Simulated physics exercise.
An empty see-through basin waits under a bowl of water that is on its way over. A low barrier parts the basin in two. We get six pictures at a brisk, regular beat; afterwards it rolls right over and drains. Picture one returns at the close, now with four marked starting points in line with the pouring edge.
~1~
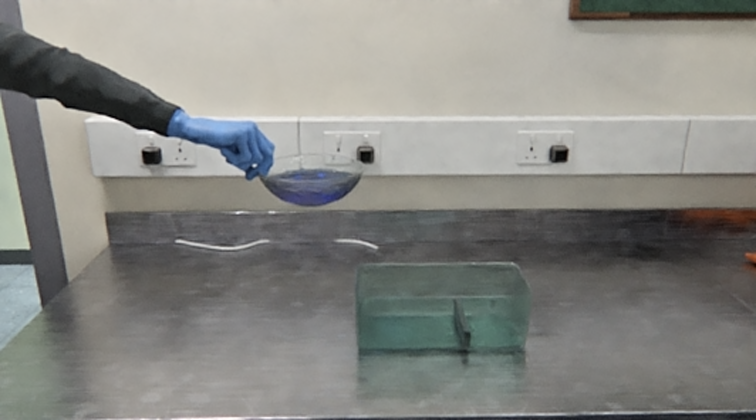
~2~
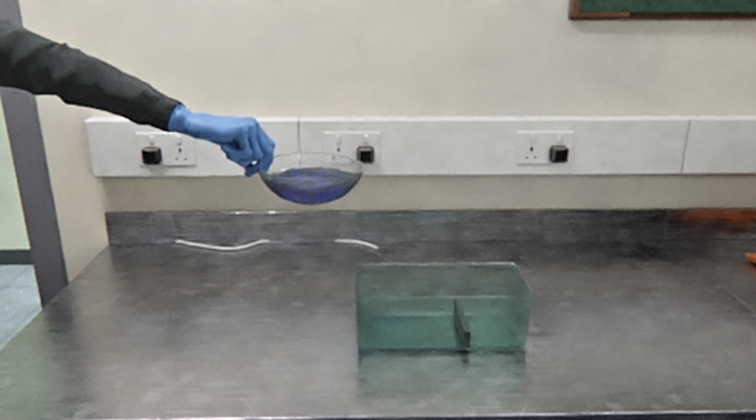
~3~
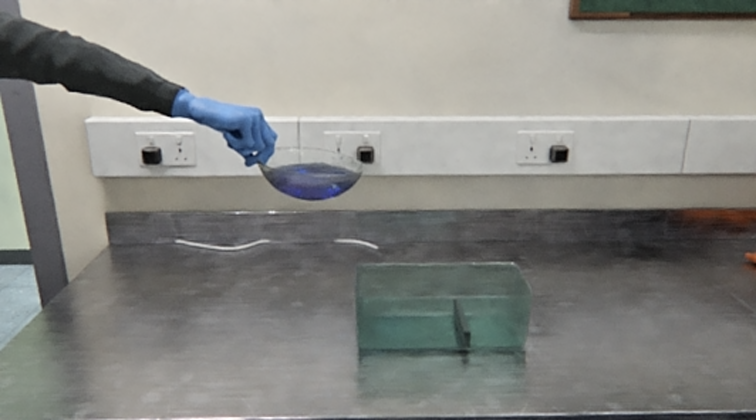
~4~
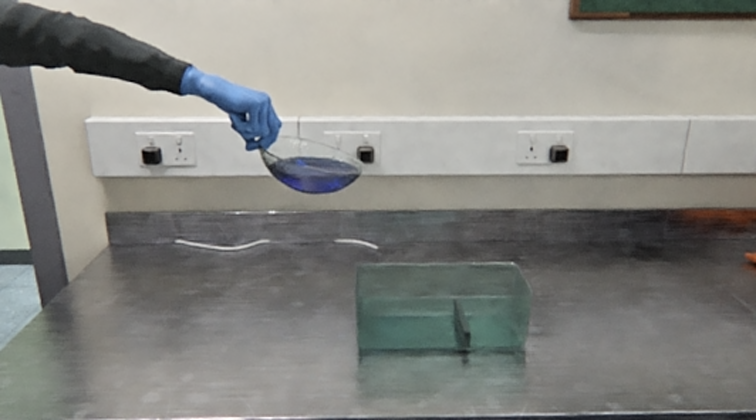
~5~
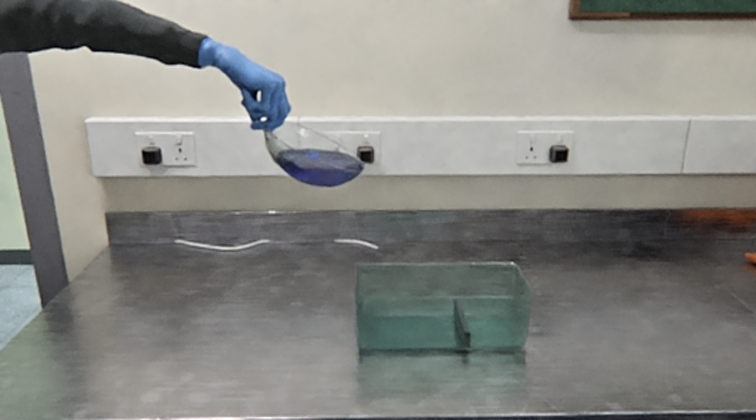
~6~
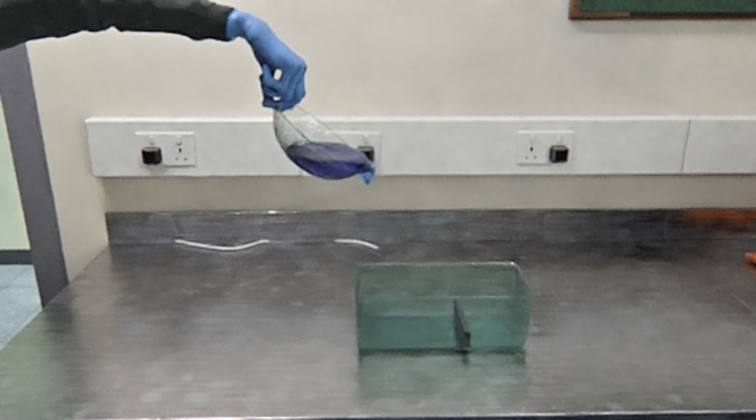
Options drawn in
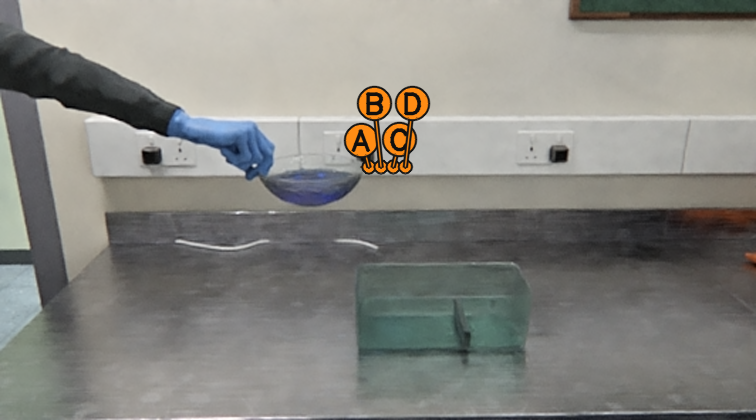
A blue-gloved hand held a clear bowl of bluish-purple water above a see-through basin with a low divider, then gradually tilted it to the right until a little water slipped over the lip.
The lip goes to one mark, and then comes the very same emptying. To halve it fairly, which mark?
I would pick place C.
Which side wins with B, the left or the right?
More ends on the left.
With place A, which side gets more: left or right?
The left side.
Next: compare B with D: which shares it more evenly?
That is place D.
On the marked copy, A at (368, 166); B at (381, 166); C at (393, 166); D at (405, 166).
If A is chosen, about 84 % ends left of the wall and 10 % right of it; 6 % is lost outside.
If B is chosen, about 78 % ends left of the wall and 17 % right of it; 5 % is lost outside.
If C is chosen, about 49 % ends left of the wall and 46 % right of it; 5 % is lost outside.
If D is chosen, about 30 % ends left of the wall and 66 % right of it; 4 % is lost outside.
